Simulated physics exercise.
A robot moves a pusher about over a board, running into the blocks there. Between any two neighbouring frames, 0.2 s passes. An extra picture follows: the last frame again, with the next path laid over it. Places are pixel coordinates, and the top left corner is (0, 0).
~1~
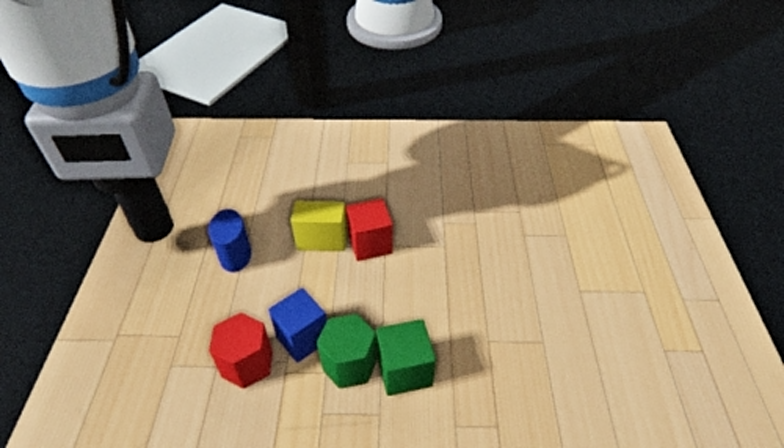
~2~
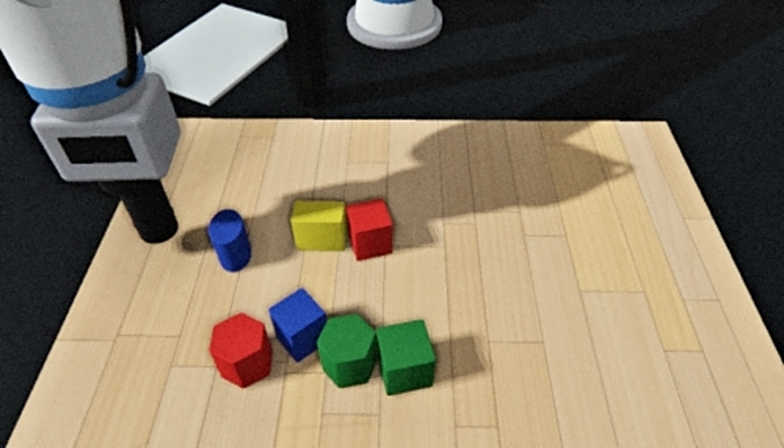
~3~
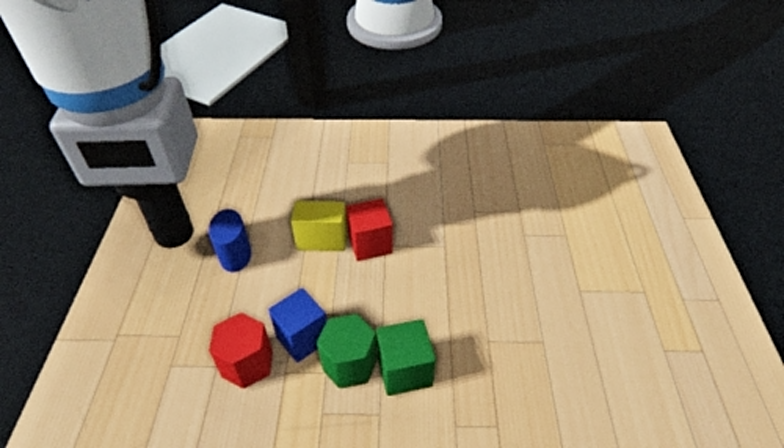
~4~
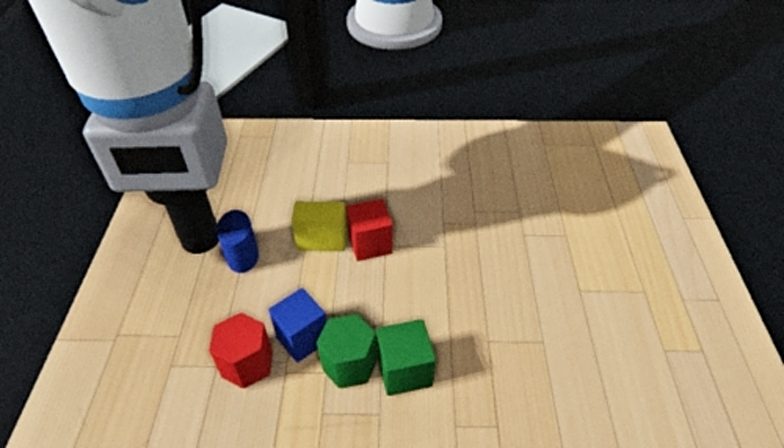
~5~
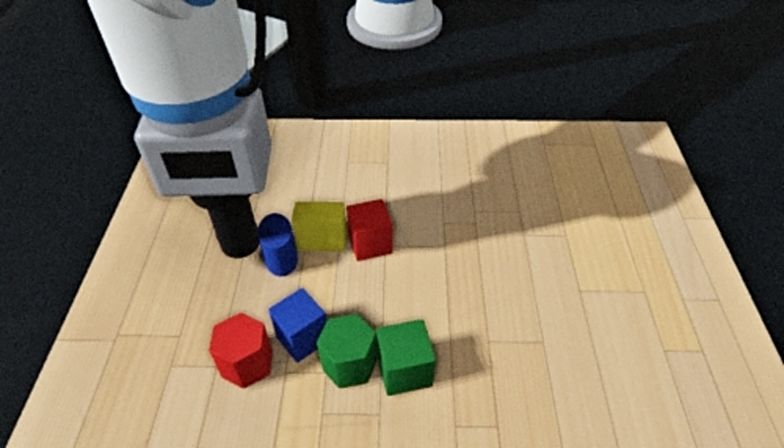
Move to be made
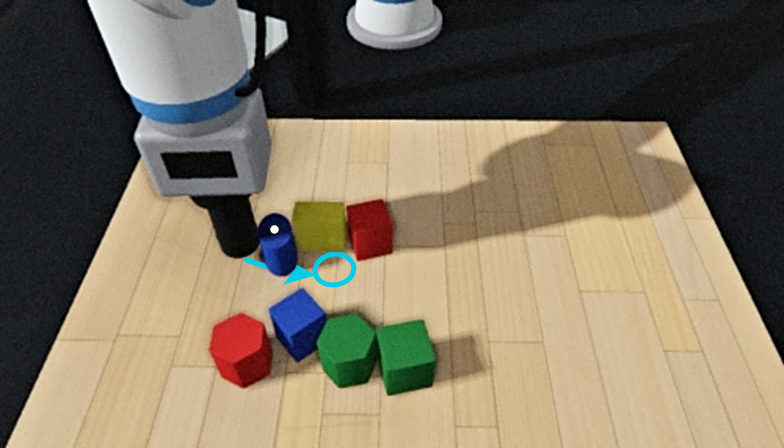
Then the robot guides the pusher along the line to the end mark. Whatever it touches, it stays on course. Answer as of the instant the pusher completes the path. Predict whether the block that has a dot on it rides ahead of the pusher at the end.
Pushed along.
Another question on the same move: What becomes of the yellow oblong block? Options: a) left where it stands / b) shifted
b (shifted)
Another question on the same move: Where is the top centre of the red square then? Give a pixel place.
I predict (400, 203).
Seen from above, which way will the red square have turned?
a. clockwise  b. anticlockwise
(a)
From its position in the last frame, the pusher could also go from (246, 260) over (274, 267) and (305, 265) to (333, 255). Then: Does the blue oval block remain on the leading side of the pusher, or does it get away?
It holds its place in front.
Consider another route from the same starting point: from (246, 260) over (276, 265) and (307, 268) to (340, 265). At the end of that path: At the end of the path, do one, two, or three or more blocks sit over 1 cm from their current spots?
The number of blocks that move over 1 cm is three or more.
Path on the board, from (246, 260) through (274, 269) and (303, 276) to (334, 269); the dot is on the blue oval block.
On the path given first. Halfway along, pusher (286, 258); blue oval block (321, 232), turned 45° anticlockwise; yellow oblong block (341, 202), turned 25° anticlockwise; red square (386, 210), turned 40° clockwise.
At the end, pusher (332, 254); blue oval block (362, 217), turned 85° anticlockwise; blue square in place; yellow oblong block (343, 199), turned 30° anticlockwise; red square (400, 203), turned 60° clockwise.
